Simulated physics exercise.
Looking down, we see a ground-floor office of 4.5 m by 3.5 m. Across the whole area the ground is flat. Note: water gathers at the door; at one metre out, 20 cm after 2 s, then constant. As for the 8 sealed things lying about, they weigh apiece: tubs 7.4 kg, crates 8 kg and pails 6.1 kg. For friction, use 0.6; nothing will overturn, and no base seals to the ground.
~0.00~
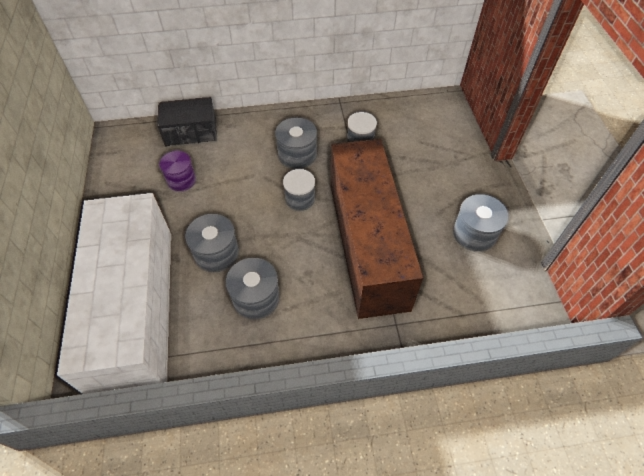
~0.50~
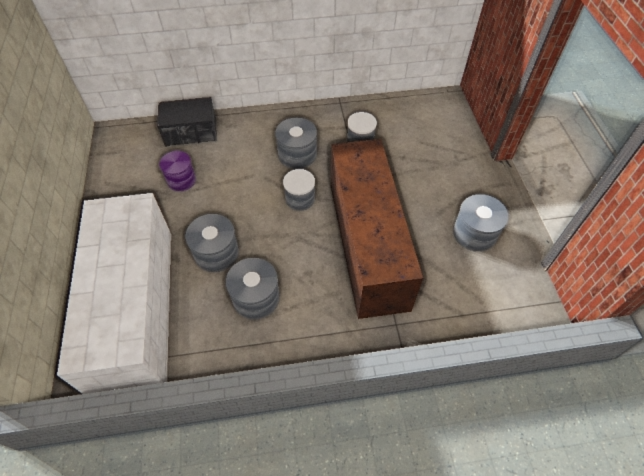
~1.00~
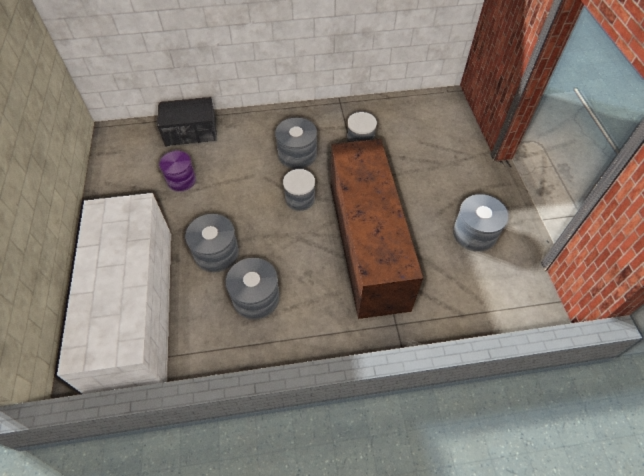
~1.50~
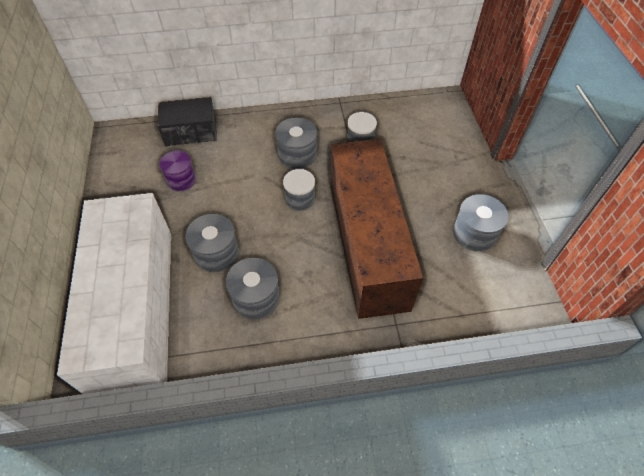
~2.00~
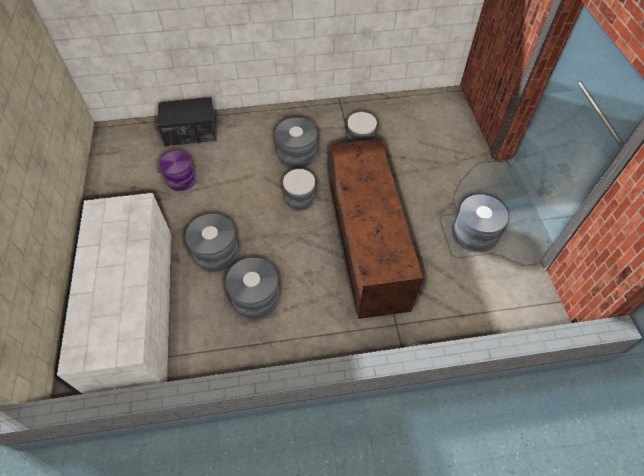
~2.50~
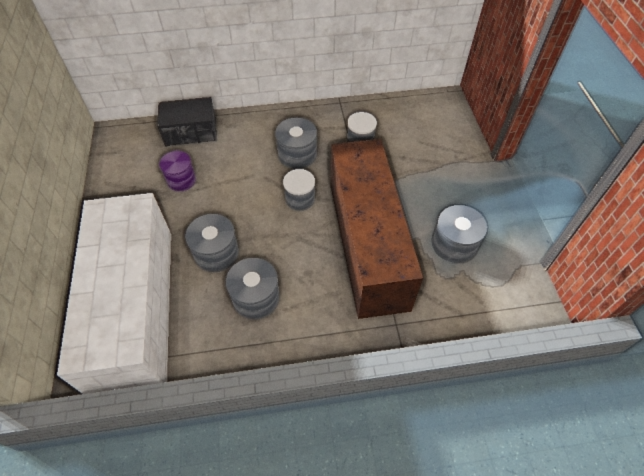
Bluish water rises outside a walled ground-floor room seen from above by a still camera, covering the pale paving and then spreading in through the glass door at right. A long rusty-brown block stands mid-floor among grey and white-topped round containers, with a purple one and a black box at upper left and a pale block at left. The grey container nearest the door slides slightly left as water surrounds it.
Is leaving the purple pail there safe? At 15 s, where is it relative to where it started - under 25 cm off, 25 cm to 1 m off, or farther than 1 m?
Farther than 1 m from where it started.
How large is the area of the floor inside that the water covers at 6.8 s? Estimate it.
My estimate is roughly 13 m2.
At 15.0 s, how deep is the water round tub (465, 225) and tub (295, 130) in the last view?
Around 14 cm and 17 cm.
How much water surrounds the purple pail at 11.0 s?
Close to 7 centimetres.
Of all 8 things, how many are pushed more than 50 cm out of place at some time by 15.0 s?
All told, that gives 7.
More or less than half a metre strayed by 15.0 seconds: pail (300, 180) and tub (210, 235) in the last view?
Within, beyond.
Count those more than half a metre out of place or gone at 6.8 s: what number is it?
That would be 3.
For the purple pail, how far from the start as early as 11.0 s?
I'd put it at around 60 cm.
After 3.5 s the purple pail is near (175, 162), 0.0 m from its start, aground; 1 afloat.
After 6.8 s the purple pail is near (175, 162), 0.0 m from its start, aground; 2 afloat.
After 11.0 s the purple pail is near (229, 182), 0.6 m from its start, afloat; 7 afloat.
After 15.0 s the purple pail is near (334, 133), 1.7 m from its start, afloat; 8 afloat.
